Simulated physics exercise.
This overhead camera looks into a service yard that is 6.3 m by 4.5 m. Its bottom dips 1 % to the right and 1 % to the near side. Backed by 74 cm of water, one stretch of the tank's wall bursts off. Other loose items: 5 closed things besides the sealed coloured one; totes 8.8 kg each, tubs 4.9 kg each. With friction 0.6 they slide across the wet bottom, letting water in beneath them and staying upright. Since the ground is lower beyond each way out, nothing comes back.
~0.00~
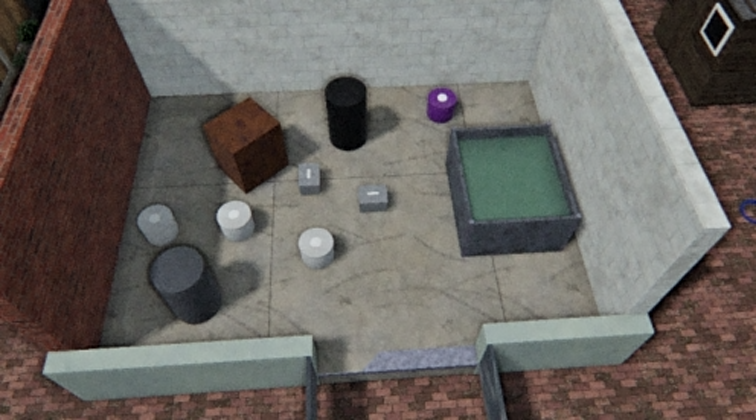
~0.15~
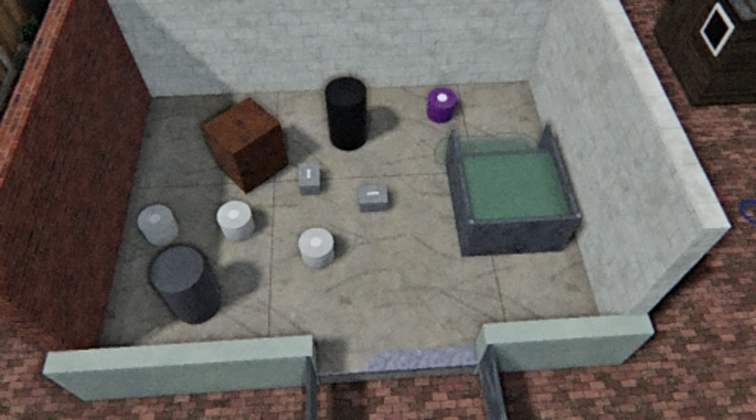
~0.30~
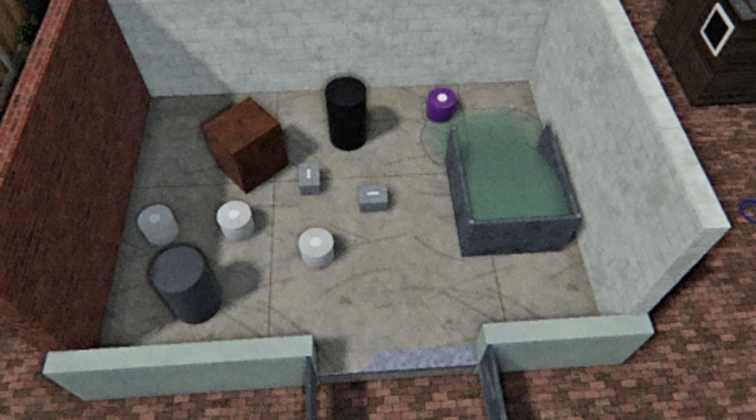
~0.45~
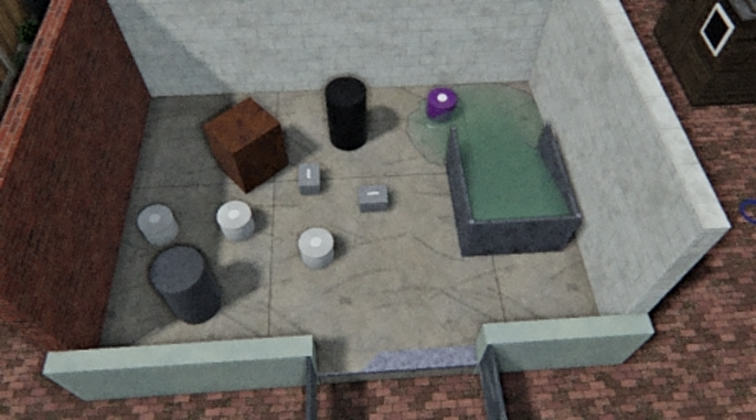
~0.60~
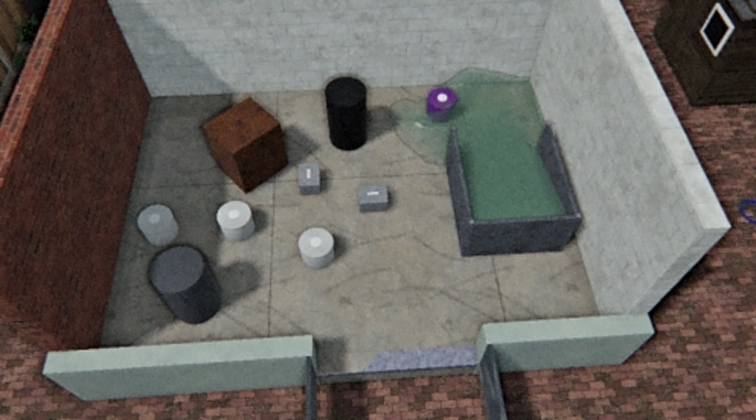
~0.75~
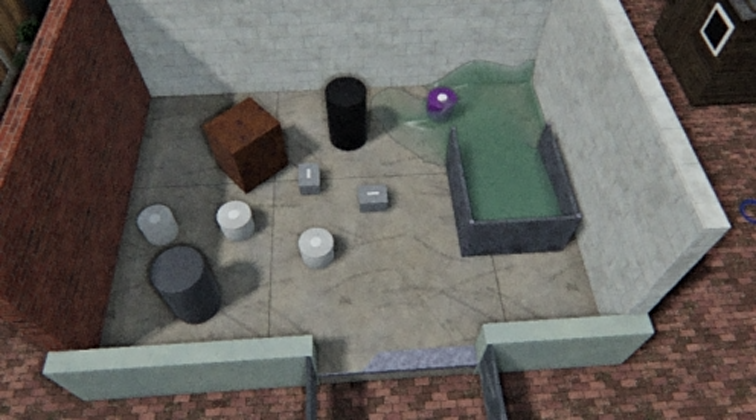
At first, green water sits inside a dark square tank at the right of a walled yard scattered with drums, small boxes and a brown crate. The tank's far wall disappears and water spreads out toward the back wall, surrounding the purple tub, which stays in place like the other items.
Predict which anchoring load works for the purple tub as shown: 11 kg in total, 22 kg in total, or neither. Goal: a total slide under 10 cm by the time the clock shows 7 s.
I expect both figures to fall short.
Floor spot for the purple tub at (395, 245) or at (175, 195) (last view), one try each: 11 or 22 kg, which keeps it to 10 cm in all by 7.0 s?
In turn: The lighter suffices; just the heavier works.
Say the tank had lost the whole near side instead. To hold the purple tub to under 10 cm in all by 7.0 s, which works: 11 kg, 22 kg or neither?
Then even the small mass works.
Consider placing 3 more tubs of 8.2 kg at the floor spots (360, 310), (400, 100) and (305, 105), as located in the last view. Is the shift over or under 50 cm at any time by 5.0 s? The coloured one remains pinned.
Order as listed: Inside the limit, outside the limit, outside the limit.
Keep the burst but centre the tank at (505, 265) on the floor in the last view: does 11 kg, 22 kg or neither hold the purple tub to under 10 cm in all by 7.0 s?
In that case the answer is that both weights fall short.
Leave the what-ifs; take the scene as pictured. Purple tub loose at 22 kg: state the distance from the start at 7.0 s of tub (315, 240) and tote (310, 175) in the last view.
The first has moved 140 cm and the second 20 cm from the start.
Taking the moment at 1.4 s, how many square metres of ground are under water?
Somewhere about 7.0 m2, give or take.
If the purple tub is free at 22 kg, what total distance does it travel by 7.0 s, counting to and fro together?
About 300 cm.
After 1.4 s the purple tub would be 102 cm from its start with 11 kg and 90 cm from its start with 22 kg; 16 cm of water round it then.
After 3.1 s the purple tub would be 361 cm from its start with 11 kg and 272 cm from its start with 22 kg; 8 cm of water round it then.
After 4.9 s the purple tub would be 435 cm from its start with 11 kg and 272 cm from its start with 22 kg; 6 cm of water round it then.
After 7.0 s the purple tub would be 441 cm from its start with 11 kg and 272 cm from its start with 22 kg; 4 cm of water round it then.
